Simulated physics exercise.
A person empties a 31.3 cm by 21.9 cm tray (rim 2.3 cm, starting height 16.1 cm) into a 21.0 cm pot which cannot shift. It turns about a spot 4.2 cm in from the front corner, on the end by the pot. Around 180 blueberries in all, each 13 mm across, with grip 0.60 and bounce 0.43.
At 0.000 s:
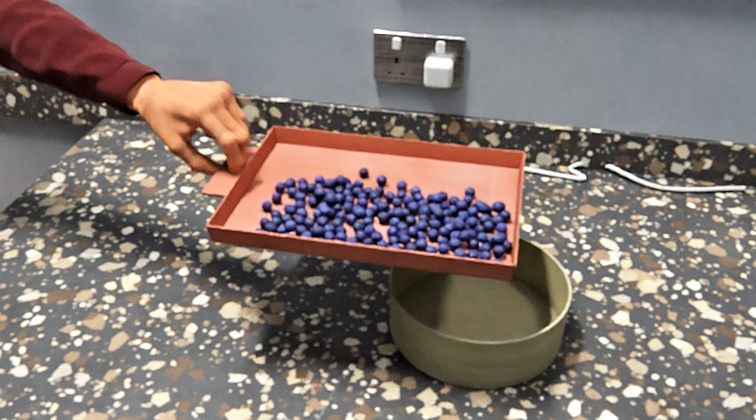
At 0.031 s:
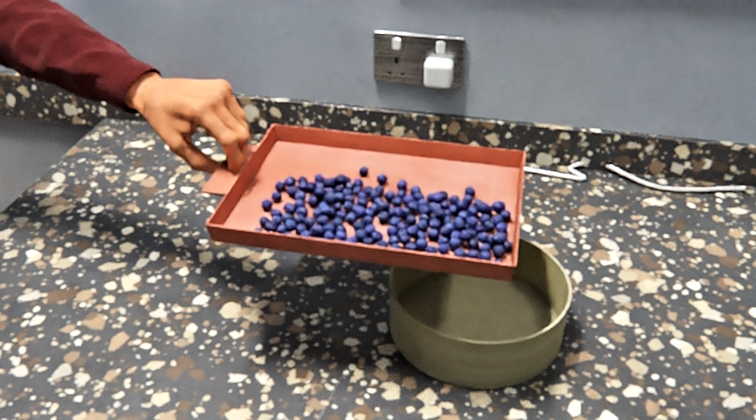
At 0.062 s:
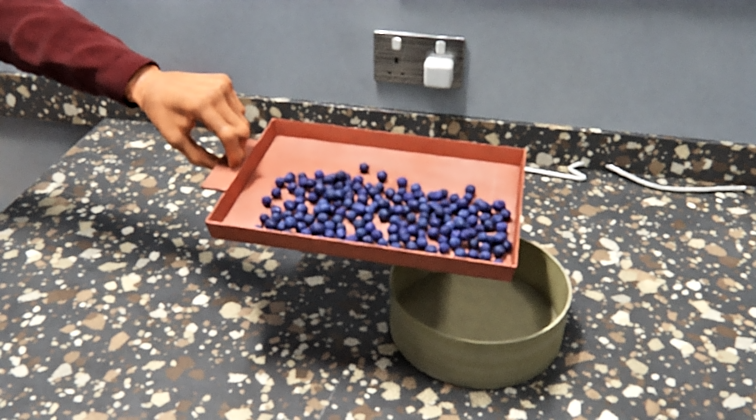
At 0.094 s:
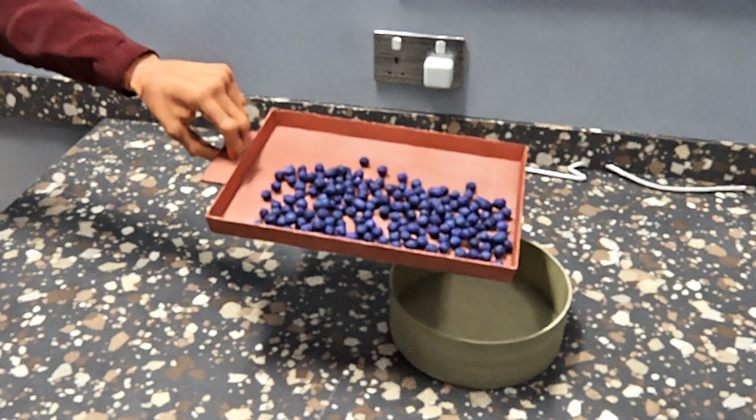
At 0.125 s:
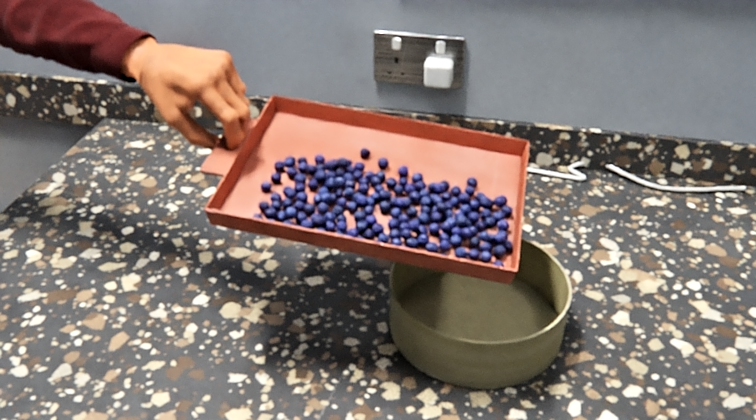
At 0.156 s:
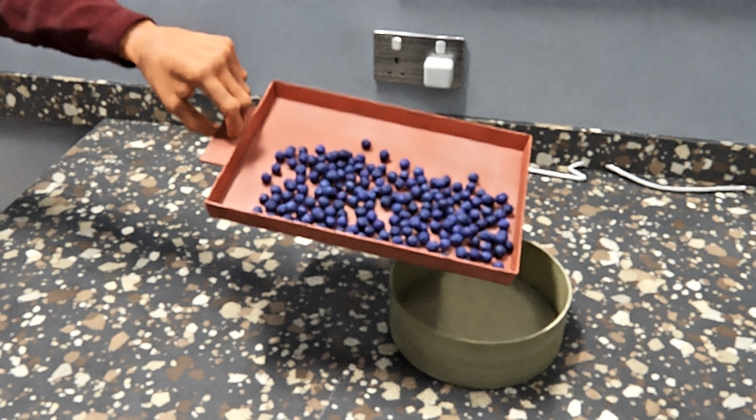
In this clip, a hand holds a shallow red tray of blueberries above a speckled countertop, partly over a round olive-green pot, then raises the tray's left side and far edge slightly, tilting it down toward the right front corner.
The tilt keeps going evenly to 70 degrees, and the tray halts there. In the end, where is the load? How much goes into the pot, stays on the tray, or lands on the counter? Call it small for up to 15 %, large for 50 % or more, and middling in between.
Pot - small, tray - large, counter - small.
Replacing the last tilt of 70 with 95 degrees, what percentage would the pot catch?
Around 0 %, I reckon.
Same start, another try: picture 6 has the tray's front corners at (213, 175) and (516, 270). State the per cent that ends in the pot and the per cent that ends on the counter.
Pot 0 % / counter 45 %.
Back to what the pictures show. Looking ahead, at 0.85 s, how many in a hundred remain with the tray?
I'd put it at roughly 95 per cent.
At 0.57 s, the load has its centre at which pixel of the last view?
I'd put it close to (434, 195).
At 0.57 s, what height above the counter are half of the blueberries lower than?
The halfway mark sits at about 24 cm.
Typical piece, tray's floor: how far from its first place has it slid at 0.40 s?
Roughly 2 cm.
Then, at 0.40 s, tilt 41 degrees; the tray holds 100 %, the pot 0 %.
After 0.57 s, tilt 61 degrees; the tray holds 100 %, the pot 0 %.
After 0.85 s, tilt 70 degrees; the tray holds 95 %, the pot 0 %.
By 1.6 s all is still; pot 0 %, tray 95 %, counter 5 %.
